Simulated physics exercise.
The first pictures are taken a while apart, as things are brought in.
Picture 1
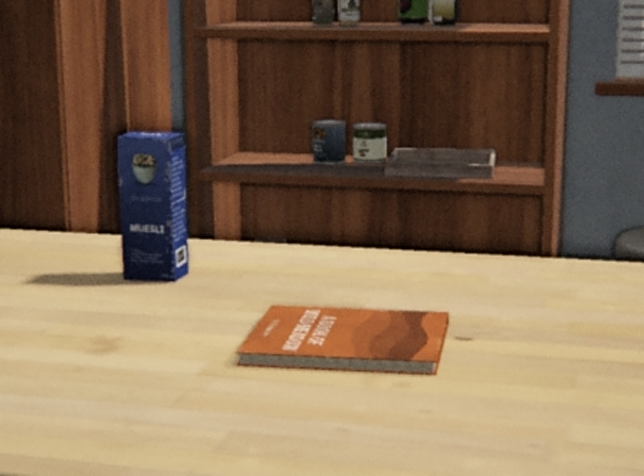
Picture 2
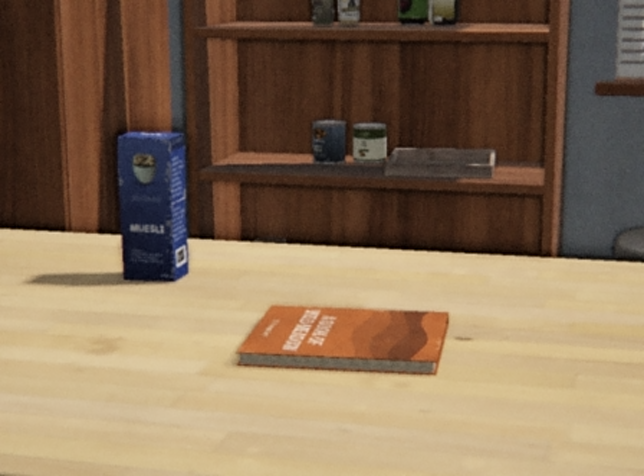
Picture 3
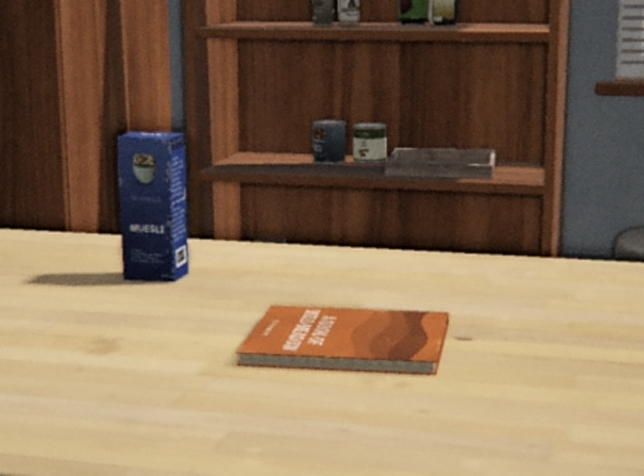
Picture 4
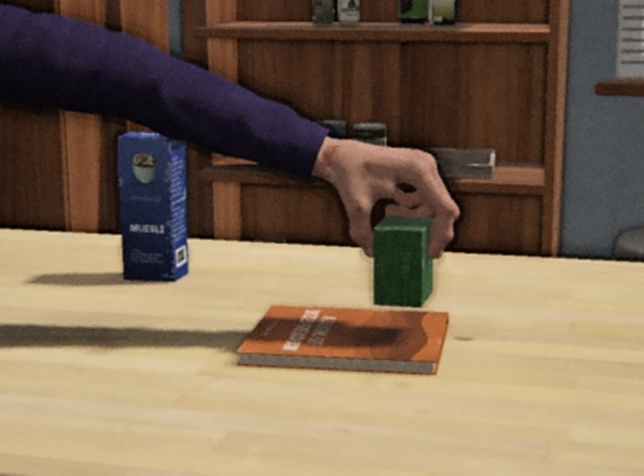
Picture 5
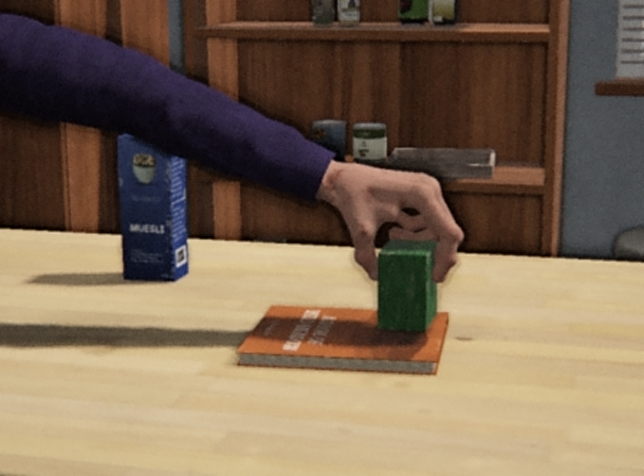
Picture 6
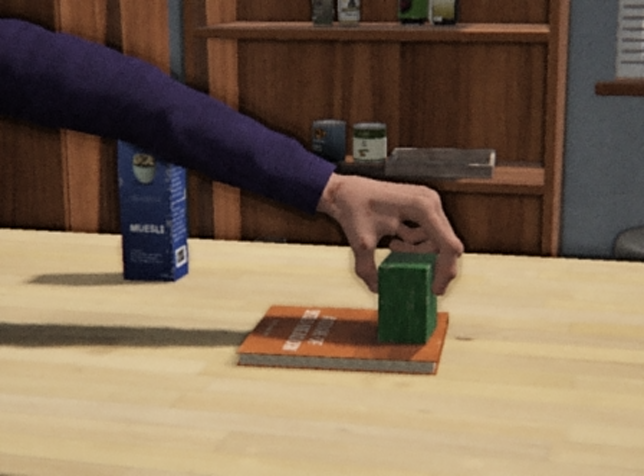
In this clip, an orange book lies on a wooden table near a blue muesli box, then a purple-sleeved arm reaches in from the left and lowers a green block onto the right side of the book, still holding it.
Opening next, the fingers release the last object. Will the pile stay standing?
Yes.
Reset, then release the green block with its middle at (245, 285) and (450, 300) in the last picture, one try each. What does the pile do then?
Try one: Collapse. Try two: Collapse.
Then, 0.60 s on from there, no change.
Then, 1.60 s on from there, green block resting near (408, 298).
In the end, all 3 unmoved. At the end, from the last picture's camera, green block near (408, 298). The pile stays up.
